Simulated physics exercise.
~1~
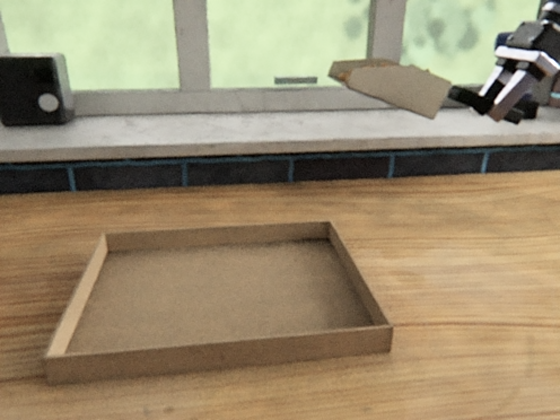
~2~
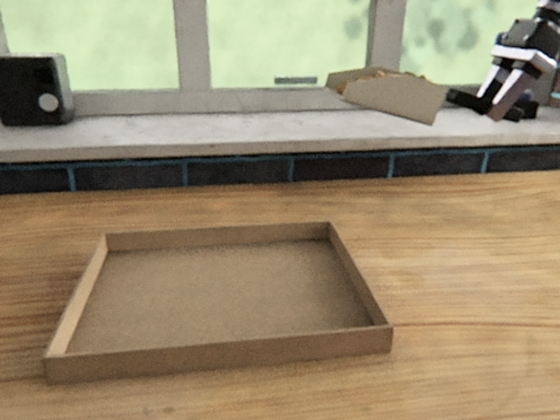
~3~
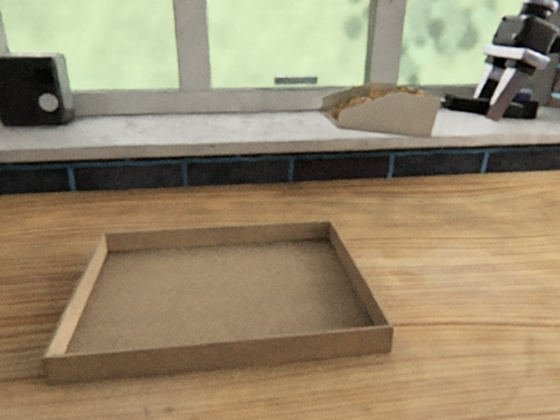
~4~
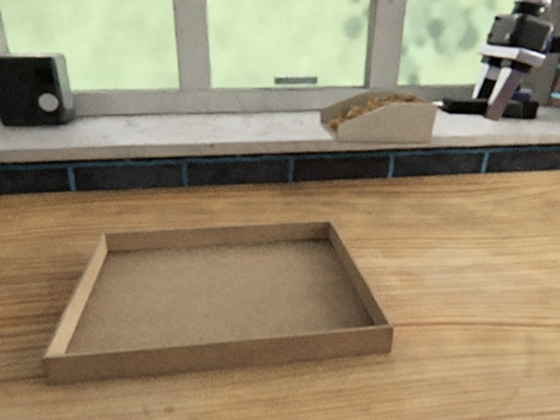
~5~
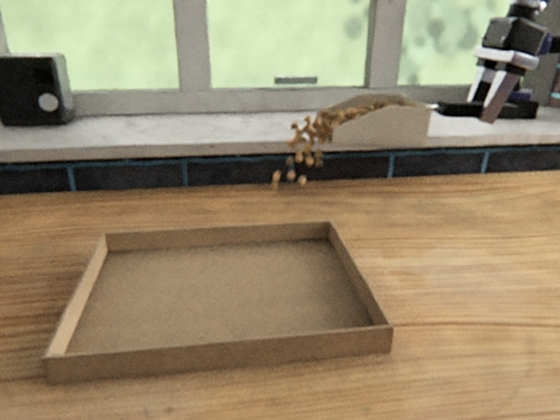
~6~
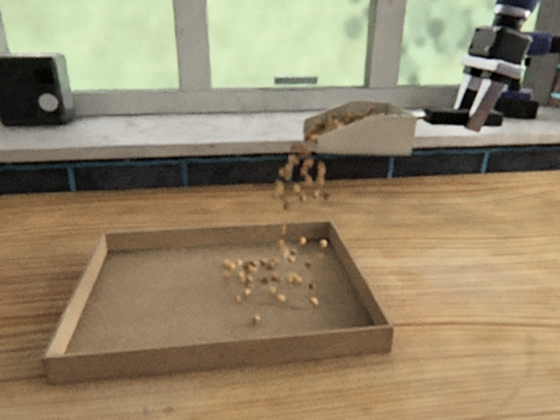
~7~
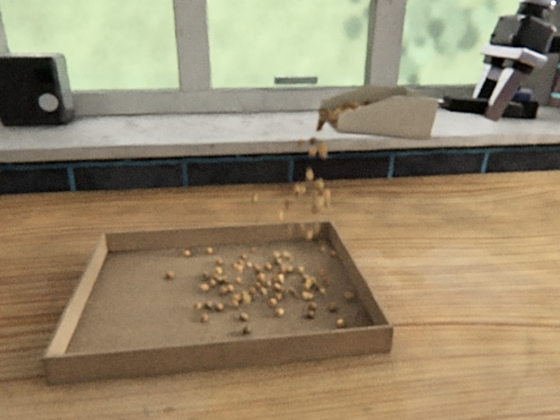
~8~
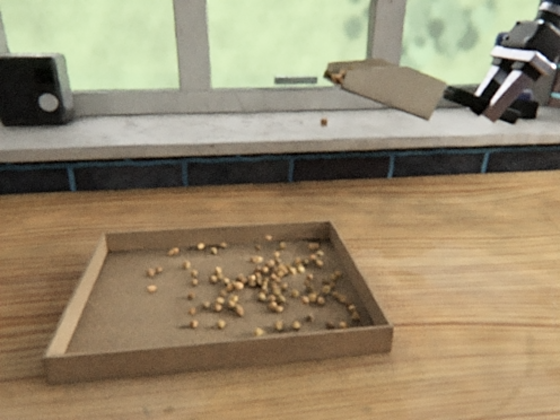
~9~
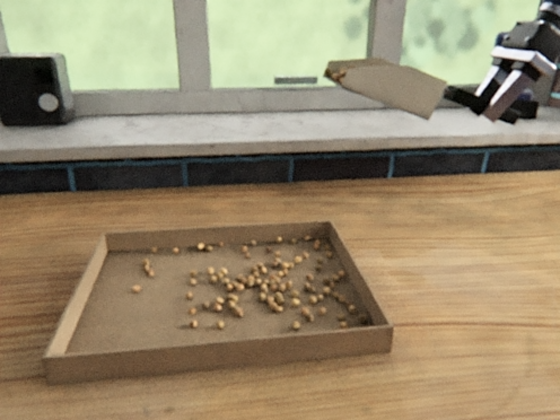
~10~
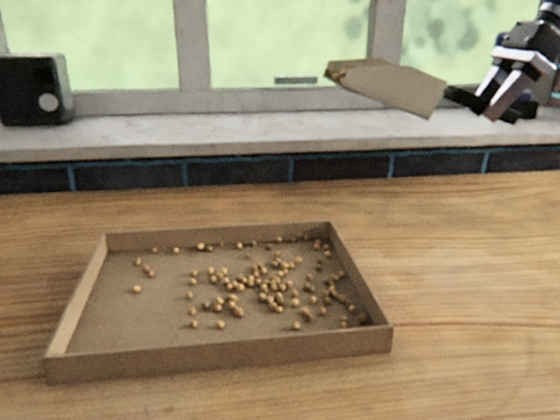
Robot gripper lowering and levelling a scoop, spilling some chickpeas into a shallow brown tray, then raising and tilting it back, still.
